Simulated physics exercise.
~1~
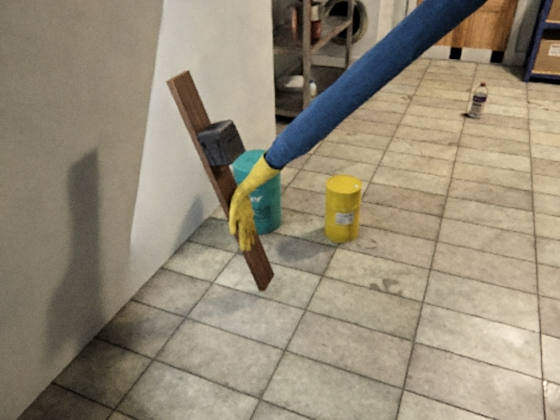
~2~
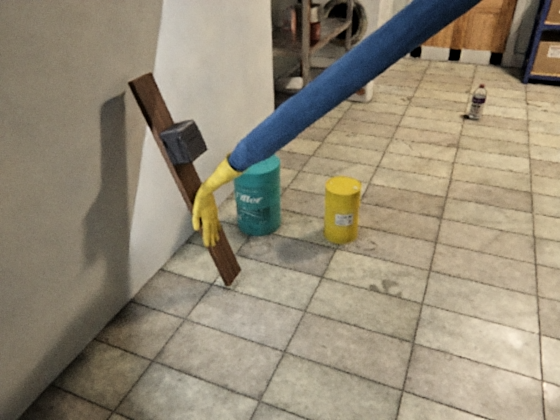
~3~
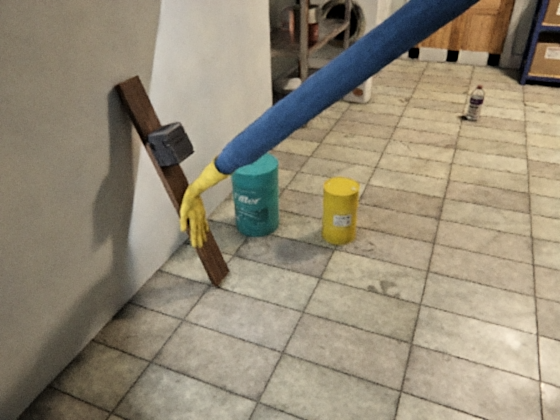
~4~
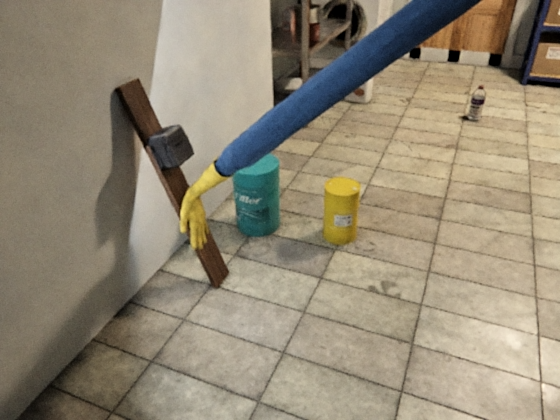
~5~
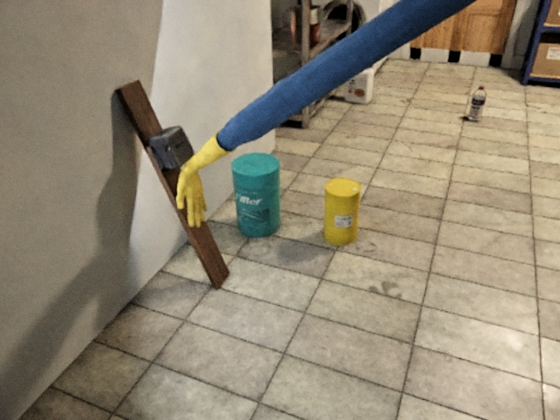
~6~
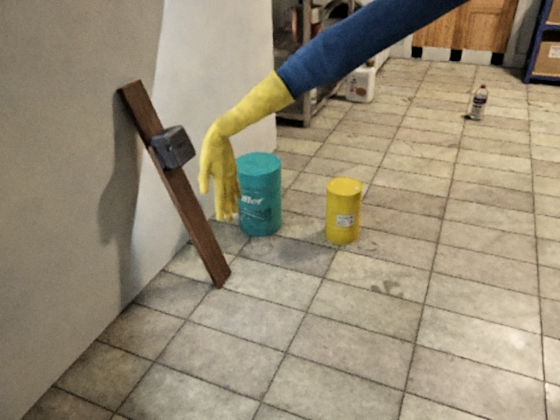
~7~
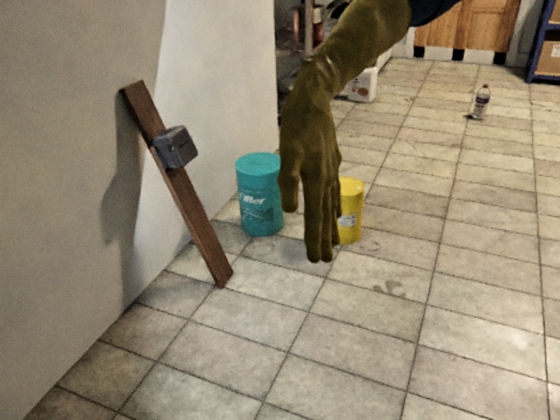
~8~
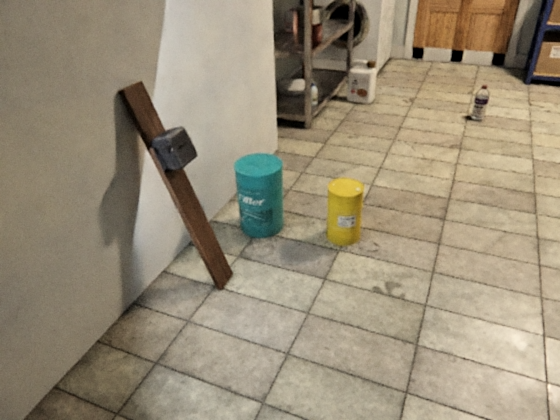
A brown plank is leaned against the wall by a gloved hand and stays there once released.
